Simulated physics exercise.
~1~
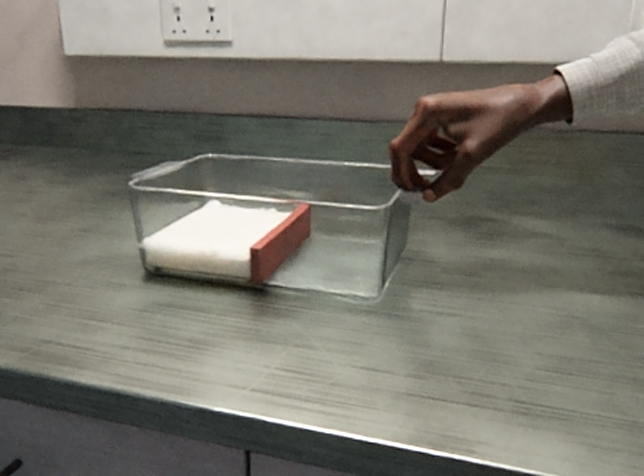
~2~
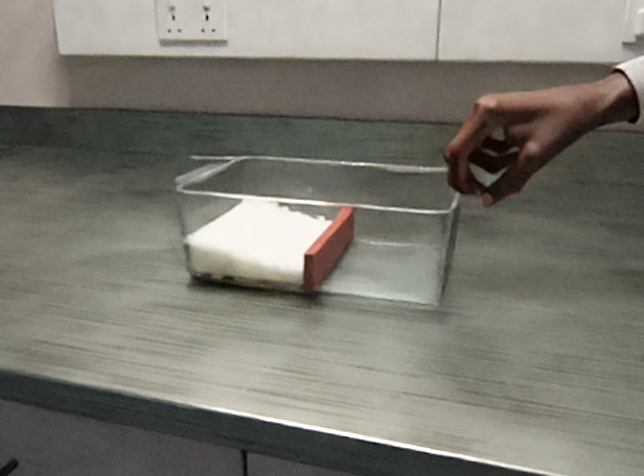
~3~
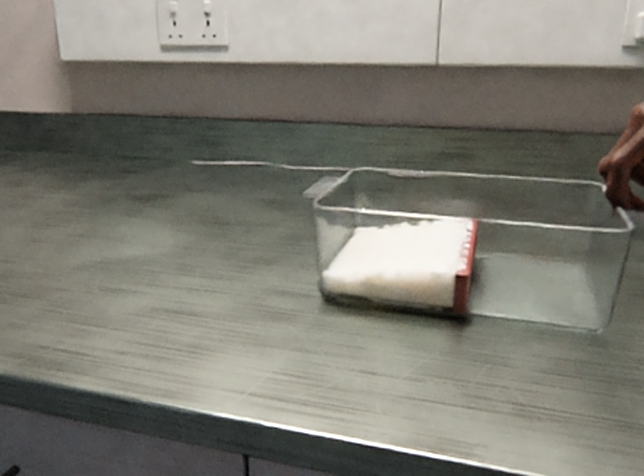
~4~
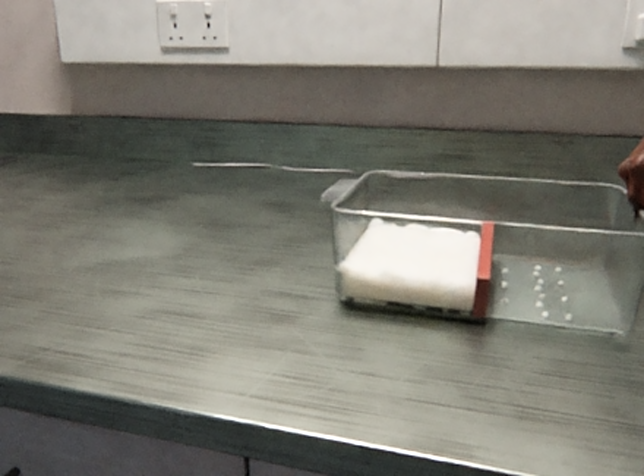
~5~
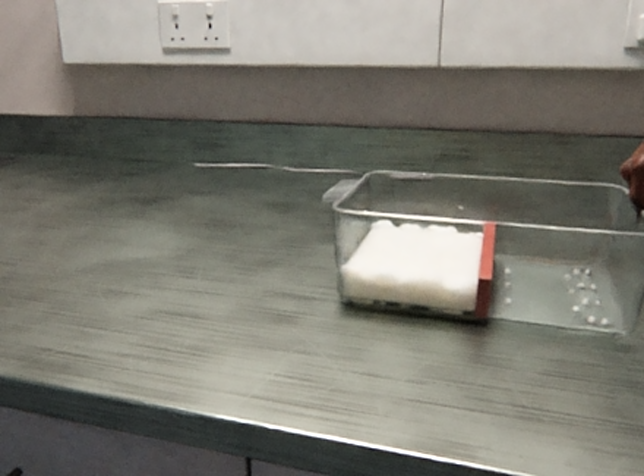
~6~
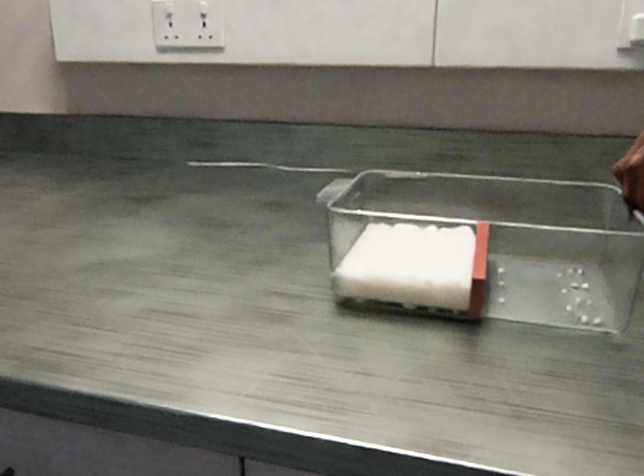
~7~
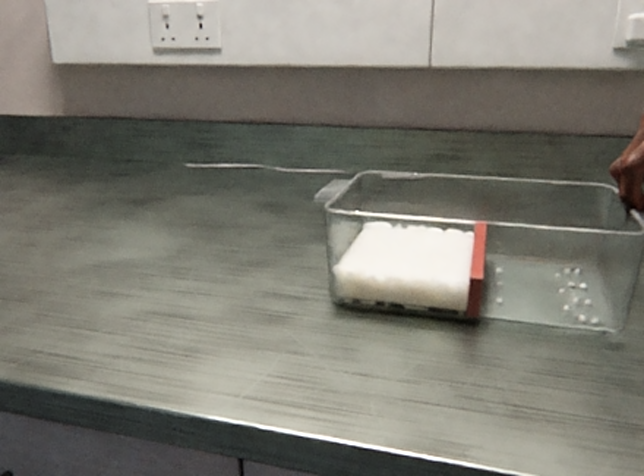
We see a hand pull a clear oblong tub rightward across a grey-green counter, with white milk held to the left of a red divider; as the tub comes to rest, a few white drops appear on the right side, while most of the milk stays left.
